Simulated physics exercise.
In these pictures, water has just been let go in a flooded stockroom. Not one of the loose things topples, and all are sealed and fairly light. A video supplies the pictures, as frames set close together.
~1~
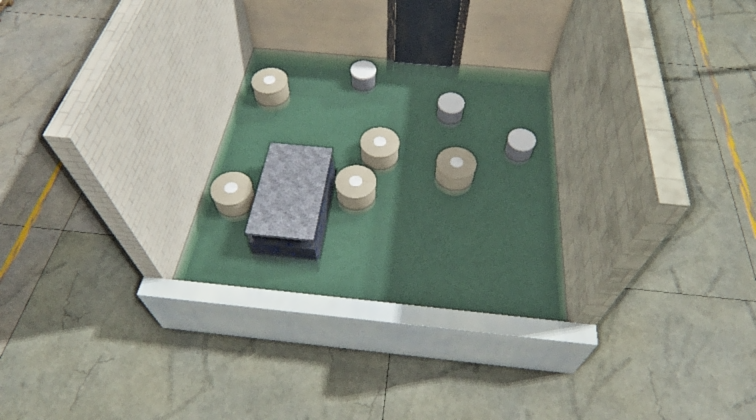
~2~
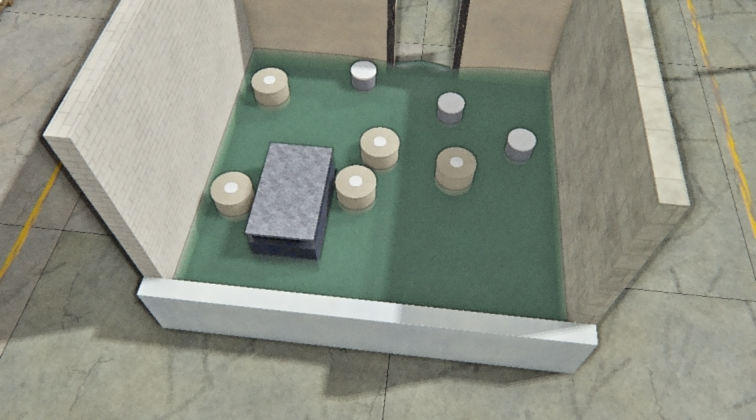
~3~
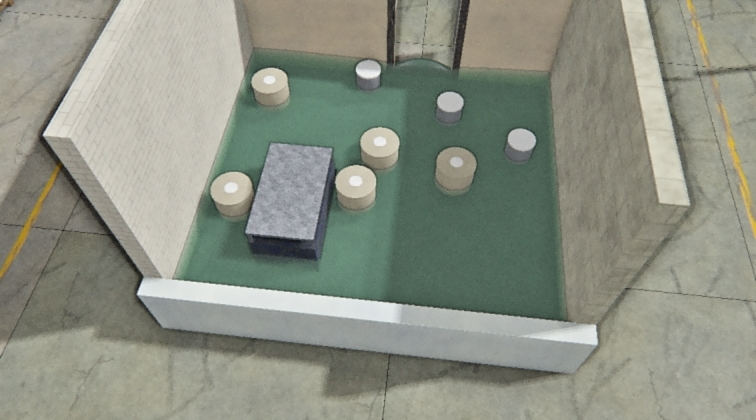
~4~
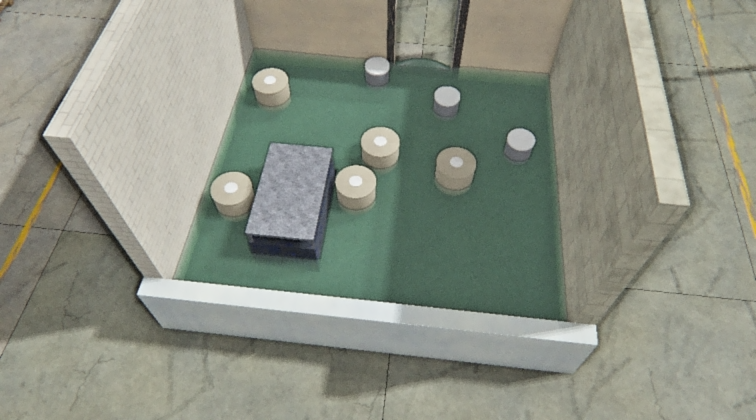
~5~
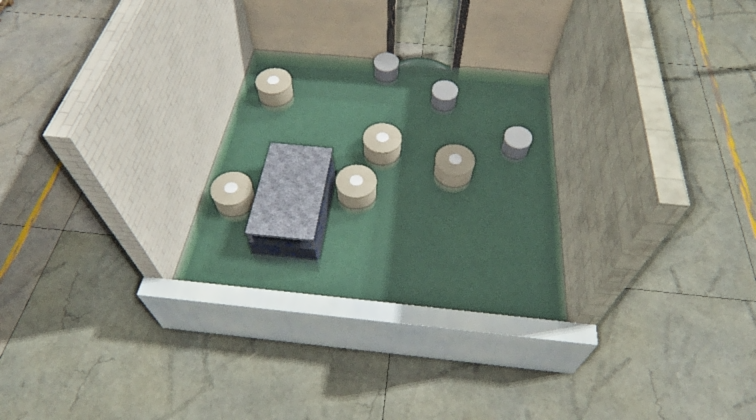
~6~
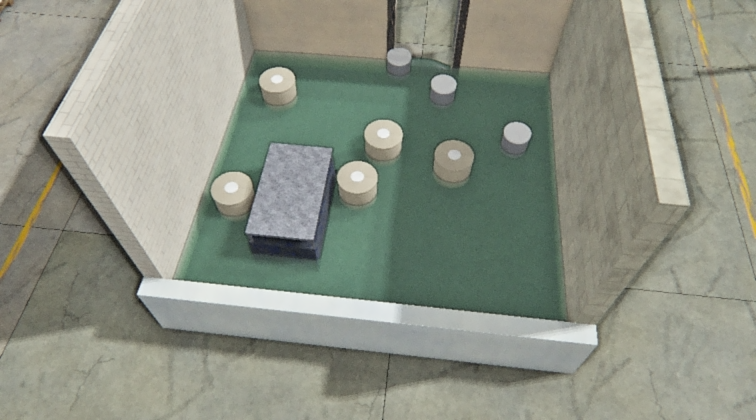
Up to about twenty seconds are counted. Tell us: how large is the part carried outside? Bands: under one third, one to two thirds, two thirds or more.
Two thirds or more.
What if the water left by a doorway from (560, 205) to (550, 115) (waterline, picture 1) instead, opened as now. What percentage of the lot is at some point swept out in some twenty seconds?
I'd guess around 60 percent.
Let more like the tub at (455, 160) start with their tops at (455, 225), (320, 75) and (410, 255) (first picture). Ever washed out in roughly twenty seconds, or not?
Sure - one by one that's in the room, then out of the room, then in the room.
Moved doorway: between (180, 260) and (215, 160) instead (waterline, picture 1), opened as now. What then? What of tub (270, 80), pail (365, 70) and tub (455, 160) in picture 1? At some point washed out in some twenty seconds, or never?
Swept away, swept away, remains.
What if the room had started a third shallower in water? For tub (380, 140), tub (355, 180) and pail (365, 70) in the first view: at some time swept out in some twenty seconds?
As listed: Through, no, carried outside.
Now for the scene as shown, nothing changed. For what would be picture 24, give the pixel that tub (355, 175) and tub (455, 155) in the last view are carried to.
(373, 135) and (446, 96), roughly.
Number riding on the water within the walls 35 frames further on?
By my reckoning the number comes out at 3.
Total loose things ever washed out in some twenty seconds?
The figure is 7.
A moment on, 2 of 8 are out; 6 afloat.
Next, 2 of 8 are out; 6 afloat.
Later, 5 of 8 are out; 3 afloat.
In the end, 7 of 8 are out; 1 afloat.
